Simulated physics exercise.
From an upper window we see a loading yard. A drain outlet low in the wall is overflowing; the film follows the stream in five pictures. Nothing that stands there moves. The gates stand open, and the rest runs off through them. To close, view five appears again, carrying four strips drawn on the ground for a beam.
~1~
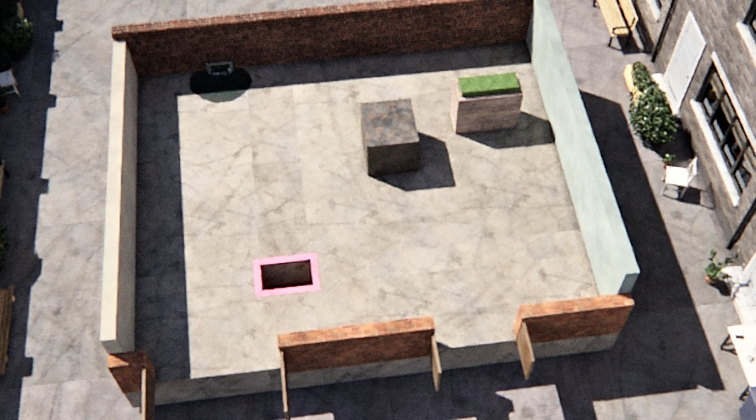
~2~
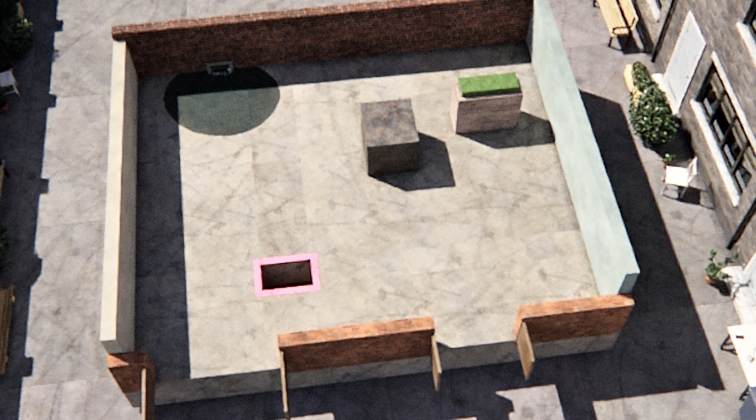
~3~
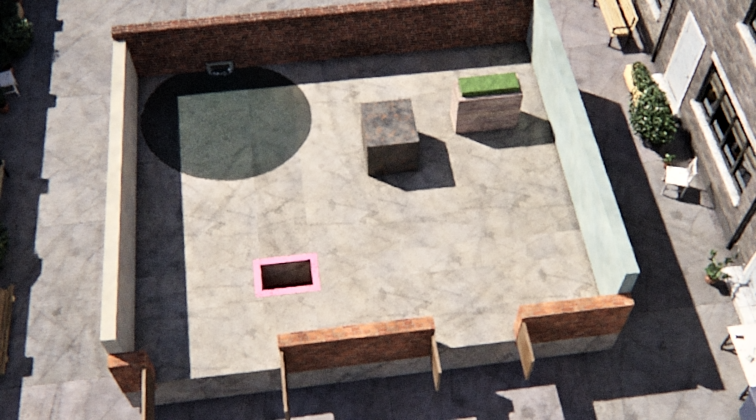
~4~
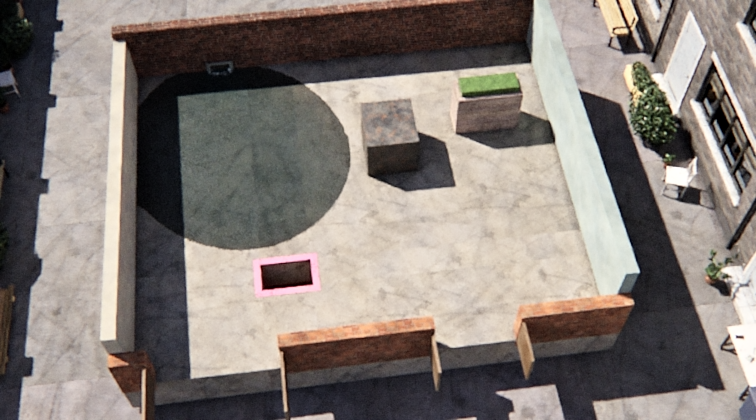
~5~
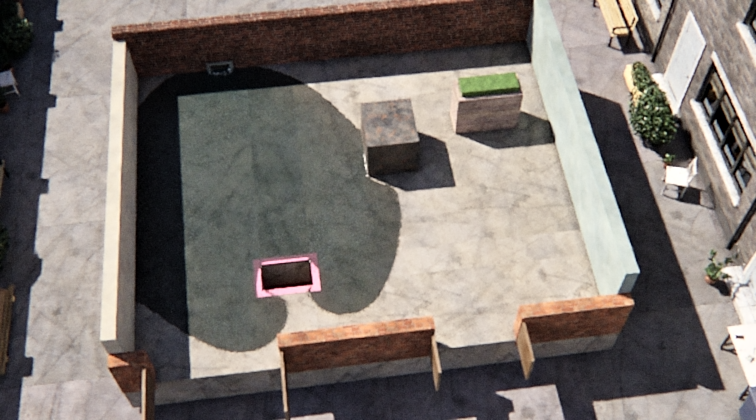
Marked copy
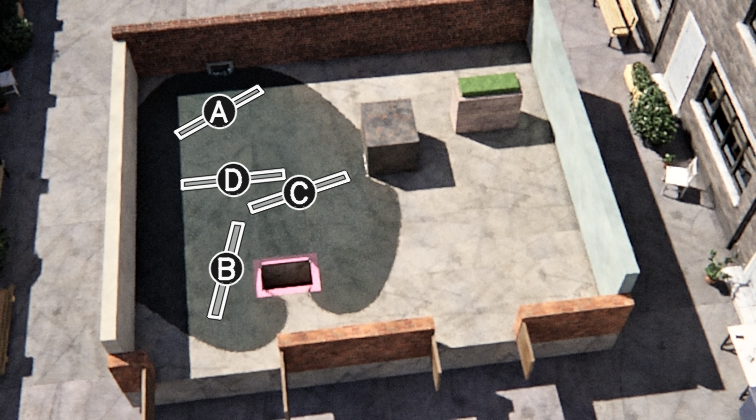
In the video, a dark, wet patch spreads from a small outlet by the back brick wall of a walled yard, widening across the pale paving past a grey block until it surrounds much of a pink-rimmed pit.
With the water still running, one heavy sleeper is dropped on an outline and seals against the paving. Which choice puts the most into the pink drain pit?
The best spot is B.
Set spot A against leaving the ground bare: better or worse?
Worse.
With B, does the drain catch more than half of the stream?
No.
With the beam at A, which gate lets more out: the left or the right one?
The left one.
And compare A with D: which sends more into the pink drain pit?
It is A.
In white, A from (178, 134) to (260, 89); B from (214, 317) to (238, 223); C from (250, 208) to (346, 176); D from (182, 184) to (283, 174).
With A, about 13 % of the stream goes into the pink drain pit, about 79 % out by the gates.
With B, about 27 % of the stream goes into the pink drain pit, about 69 % out by the gates.
With C, about 11 % of the stream goes into the pink drain pit, about 84 % out by the gates.
With D, about 7 % of the stream goes into the pink drain pit, about 89 % out by the gates.
